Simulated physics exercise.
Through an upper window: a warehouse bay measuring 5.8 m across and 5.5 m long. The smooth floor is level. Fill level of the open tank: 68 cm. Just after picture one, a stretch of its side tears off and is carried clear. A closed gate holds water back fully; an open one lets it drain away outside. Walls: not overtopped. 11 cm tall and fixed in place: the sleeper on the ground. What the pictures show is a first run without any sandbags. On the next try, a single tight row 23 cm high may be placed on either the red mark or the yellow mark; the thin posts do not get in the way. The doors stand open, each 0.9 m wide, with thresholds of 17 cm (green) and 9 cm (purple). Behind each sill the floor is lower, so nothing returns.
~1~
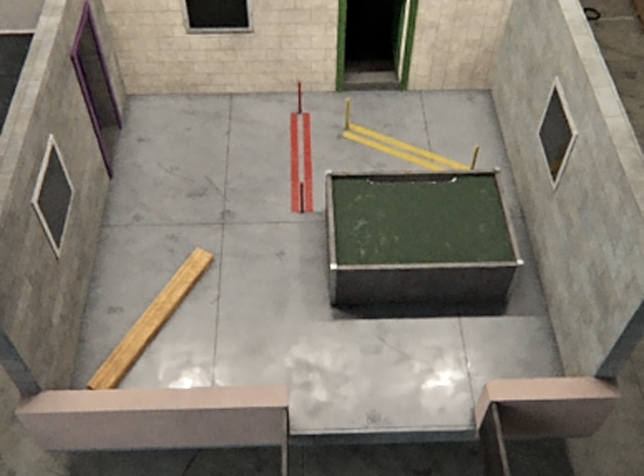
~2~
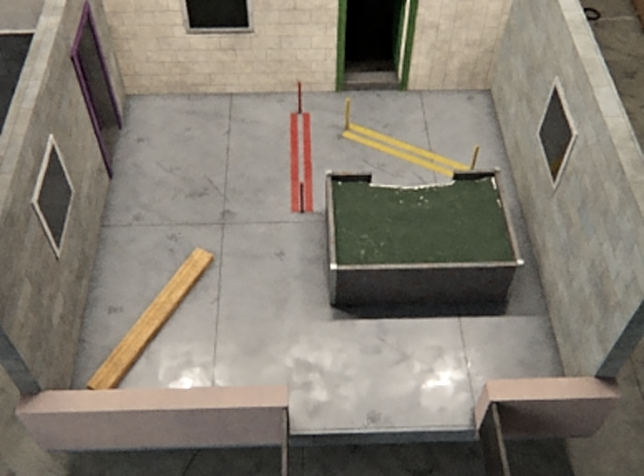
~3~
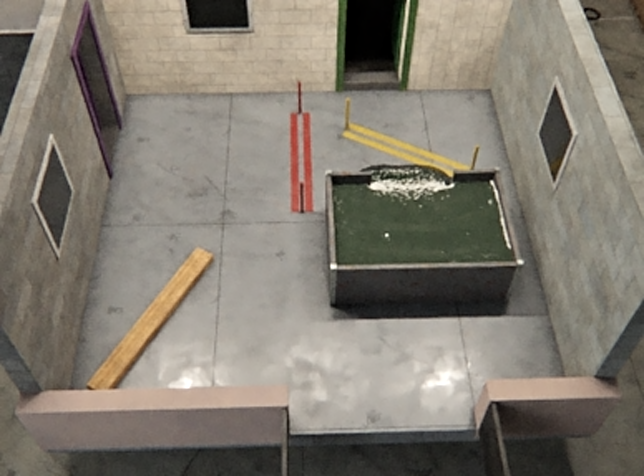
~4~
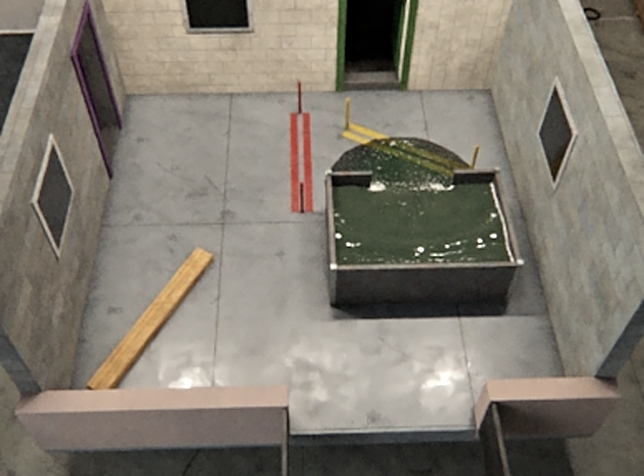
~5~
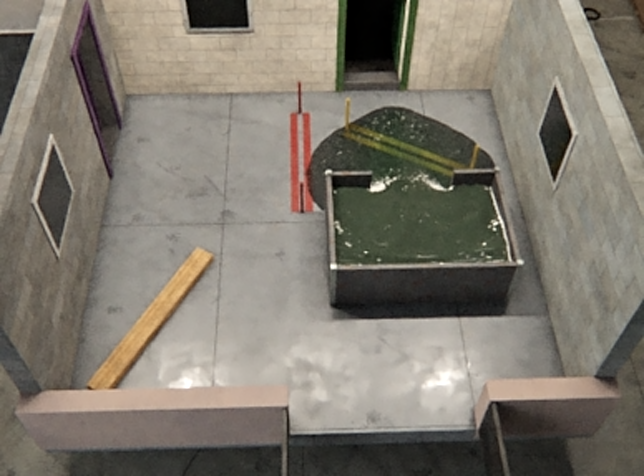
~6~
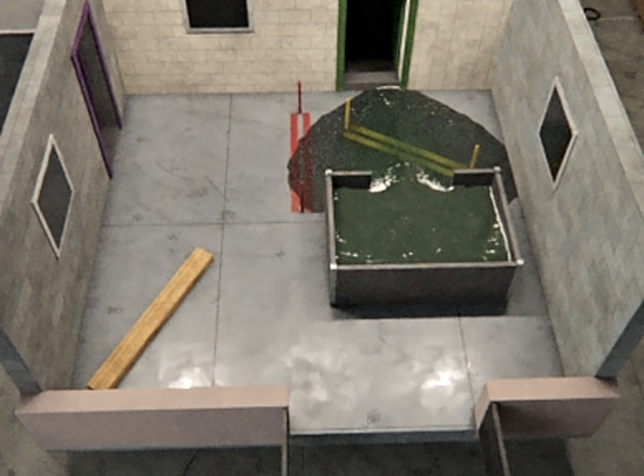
Dark water poured from a gap in the far side of the open tank and fanned out across the smooth floor, spreading over the yellow strip and then part of the red one.
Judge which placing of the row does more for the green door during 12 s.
I would pick yellow.
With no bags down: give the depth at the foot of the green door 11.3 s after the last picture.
The depth there is around 5.5 cm.
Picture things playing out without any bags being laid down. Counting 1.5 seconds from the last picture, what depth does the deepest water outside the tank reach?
Max depth: Near 34 cm.
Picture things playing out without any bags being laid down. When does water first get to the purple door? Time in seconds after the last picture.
Purple 2.0 s.
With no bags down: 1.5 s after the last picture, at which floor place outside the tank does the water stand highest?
Near (411, 93).
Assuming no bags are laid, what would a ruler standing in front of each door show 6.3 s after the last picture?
Depths in cm: Green 11, purple 12.
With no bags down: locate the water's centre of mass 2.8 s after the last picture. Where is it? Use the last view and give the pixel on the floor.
The water's centre sits about at (373, 171).
Then, 0.7 s after the last picture water covers 25 % of the floor and is deepest (46 cm) near (490, 92) in the run without bags; in at the green door, 49 L with no bags, 49 L with the row on red, 0 L on yellow.
Then, 1.5 s after the last picture water covers 30 % of the floor and is deepest (34 cm) near (411, 93) in the run without bags; in at the green door, 105 L with no bags, 116 L with the row on red, 5 L on yellow.
Then, 2.8 s after the last picture water covers 45 % of the floor and is deepest (22 cm) near (400, 93) in the run without bags; in at the green door, 136 L with no bags, 152 L with the row on red, 5 L on yellow.
Then, 6.3 s after the last picture water covers 75 % of the floor and is deepest (20 cm) near (64, 420) in the run without bags; in at the green door, 144 L with no bags, 166 L with the row on red, 6 L on yellow.
Then, 11.3 s after the last picture water covers 95 % of the floor and is deepest (10 cm) near (64, 420) in the run without bags; in at the green door, 144 L with no bags, 166 L with the row on red, 6 L on yellow.
